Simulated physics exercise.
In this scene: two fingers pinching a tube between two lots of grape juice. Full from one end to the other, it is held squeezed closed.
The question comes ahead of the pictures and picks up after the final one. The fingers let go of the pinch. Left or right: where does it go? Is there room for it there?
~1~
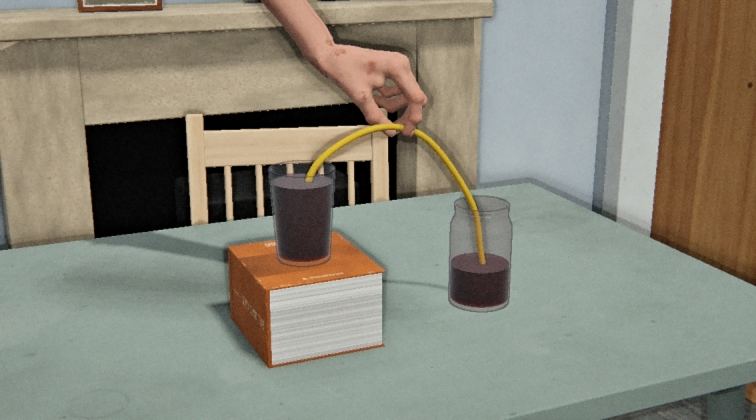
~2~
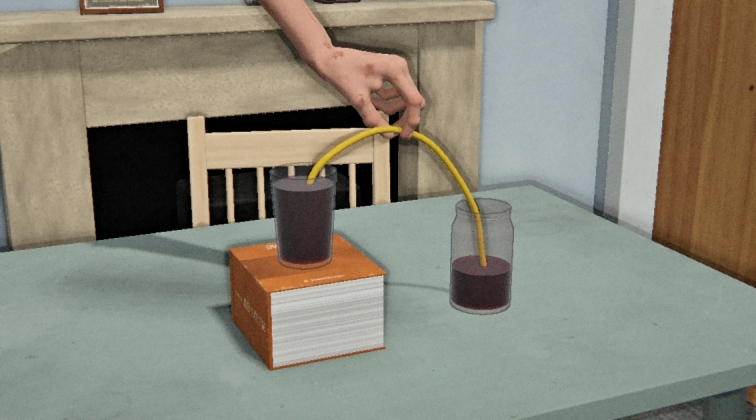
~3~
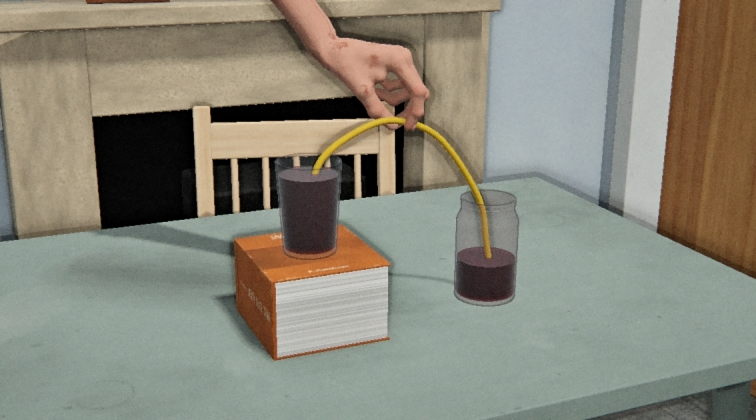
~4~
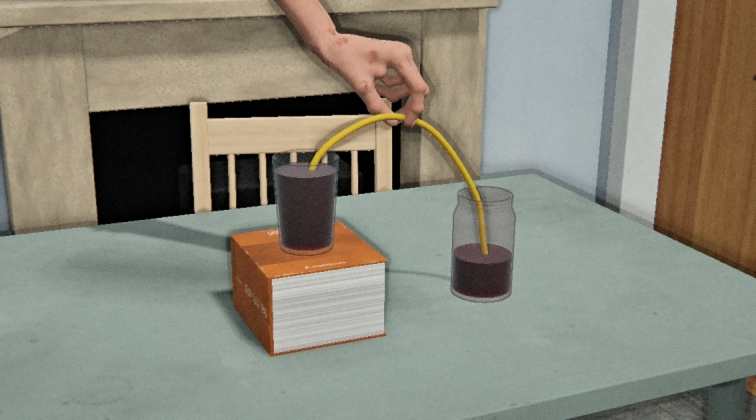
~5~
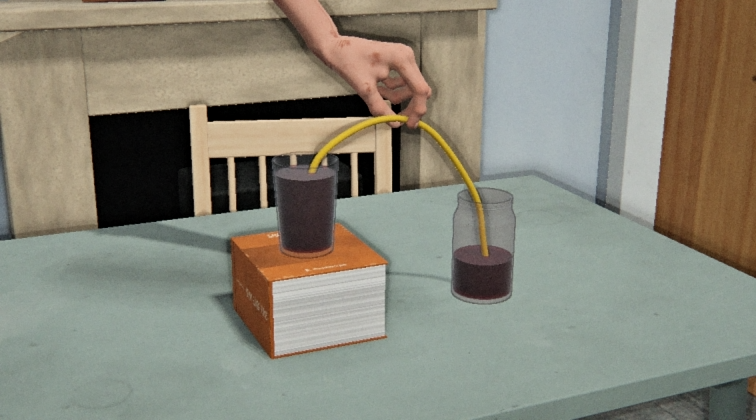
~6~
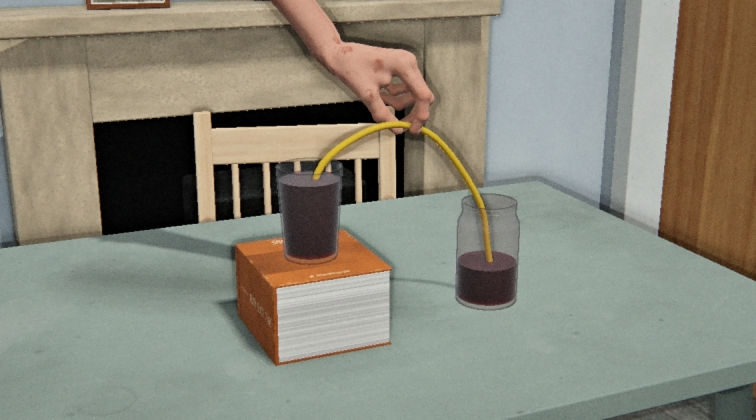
Flow goes rightward, and the filling side is big enough.
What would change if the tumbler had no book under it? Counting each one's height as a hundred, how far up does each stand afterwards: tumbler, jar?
60 % and 50 %.
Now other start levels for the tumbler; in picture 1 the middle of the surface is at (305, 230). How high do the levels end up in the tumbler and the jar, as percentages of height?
The first settles near 15 percent and the second near 45 percent.
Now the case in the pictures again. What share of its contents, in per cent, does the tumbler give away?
About 85 per cent.
Next, the tumbler is about two thirds full; the jar is about half full.
After that, the tumbler is about a quarter full; the jar is about three quarters full.
Finally, the tumbler is nearly empty; the jar is about three quarters full.
